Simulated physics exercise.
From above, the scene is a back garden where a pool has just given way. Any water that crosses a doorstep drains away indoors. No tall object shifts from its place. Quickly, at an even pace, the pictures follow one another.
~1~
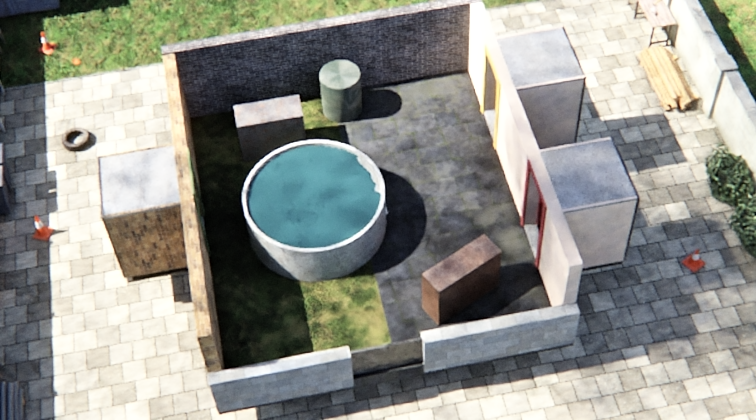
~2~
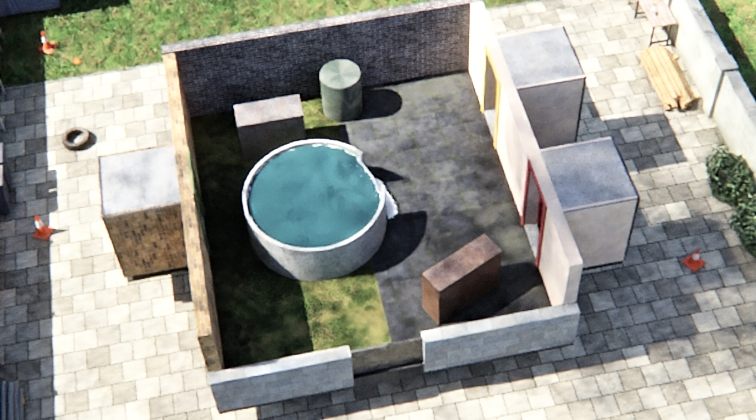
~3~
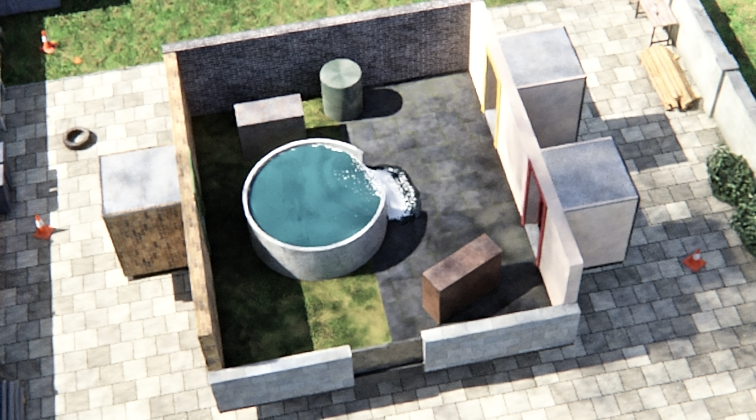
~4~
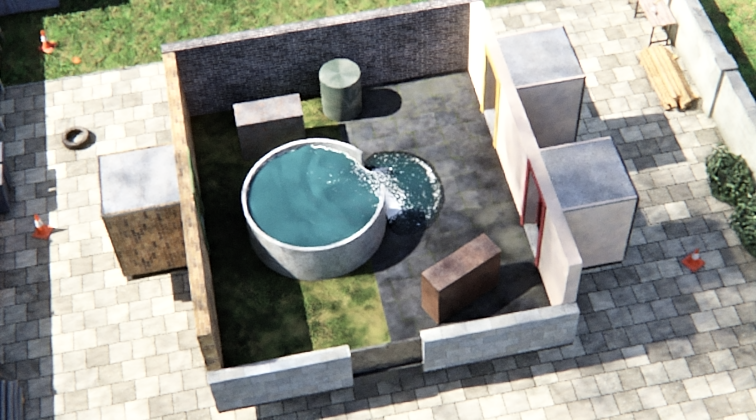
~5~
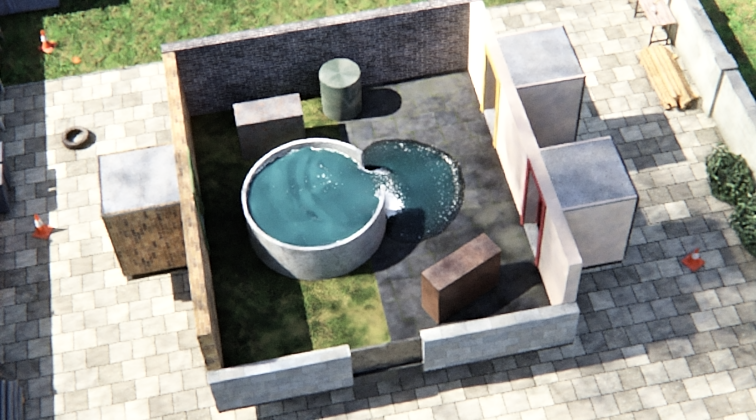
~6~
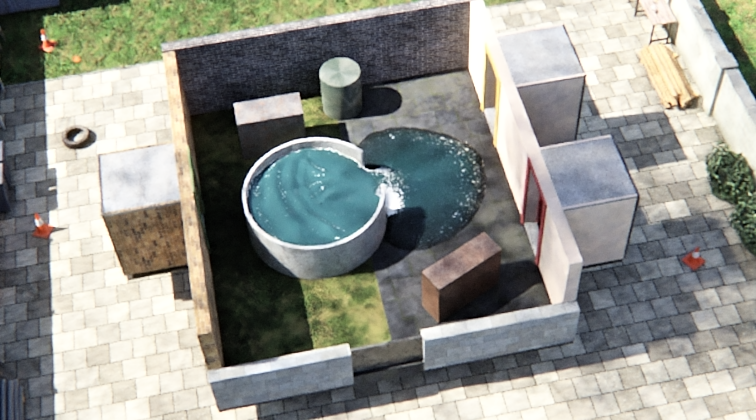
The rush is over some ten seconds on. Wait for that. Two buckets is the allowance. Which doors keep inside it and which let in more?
Here is how it goes: The yellow door lets in more; the red door lets in more; the green door keeps inside it.
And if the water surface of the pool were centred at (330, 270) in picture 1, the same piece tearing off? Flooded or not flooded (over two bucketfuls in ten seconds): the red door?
Red exceeds the limit.
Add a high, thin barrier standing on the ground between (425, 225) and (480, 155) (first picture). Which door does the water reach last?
The green one.
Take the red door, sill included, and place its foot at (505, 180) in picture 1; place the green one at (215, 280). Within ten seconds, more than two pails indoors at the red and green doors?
Then: The red door takes more, the green door stays under.
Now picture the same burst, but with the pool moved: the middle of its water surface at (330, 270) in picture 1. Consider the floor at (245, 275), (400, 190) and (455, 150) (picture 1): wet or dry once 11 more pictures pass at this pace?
Result: Spared; inundated; inundated.
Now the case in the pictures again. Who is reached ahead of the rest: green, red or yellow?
Going by the pictures, it would be the yellow door.
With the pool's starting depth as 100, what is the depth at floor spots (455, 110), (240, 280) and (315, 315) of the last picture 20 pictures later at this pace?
Going in order, that's 25, 0 and 0 %.
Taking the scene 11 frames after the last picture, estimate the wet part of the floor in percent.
Close to 40 percent, by my reckoning.
A moment on, water covers 35 % of the floor; the yellow door over two buckets in, the red door wet at the sill, nothing in, the green door not reached.
Next, water covers 40 % of the floor; the yellow door far over two buckets in, the red door over two buckets in, the green door not reached.
Then, water covers 45 % of the floor; the yellow door far over two buckets in, the red door over two buckets in, the green door not reached.
Later, water covers 80 % of the floor; the yellow door far over two buckets in, the red door far over two buckets in, the green door not reached.
In the end, water covers 100 % of the floor; the yellow door far over two buckets in, the red door far over two buckets in, the green door under two buckets in.
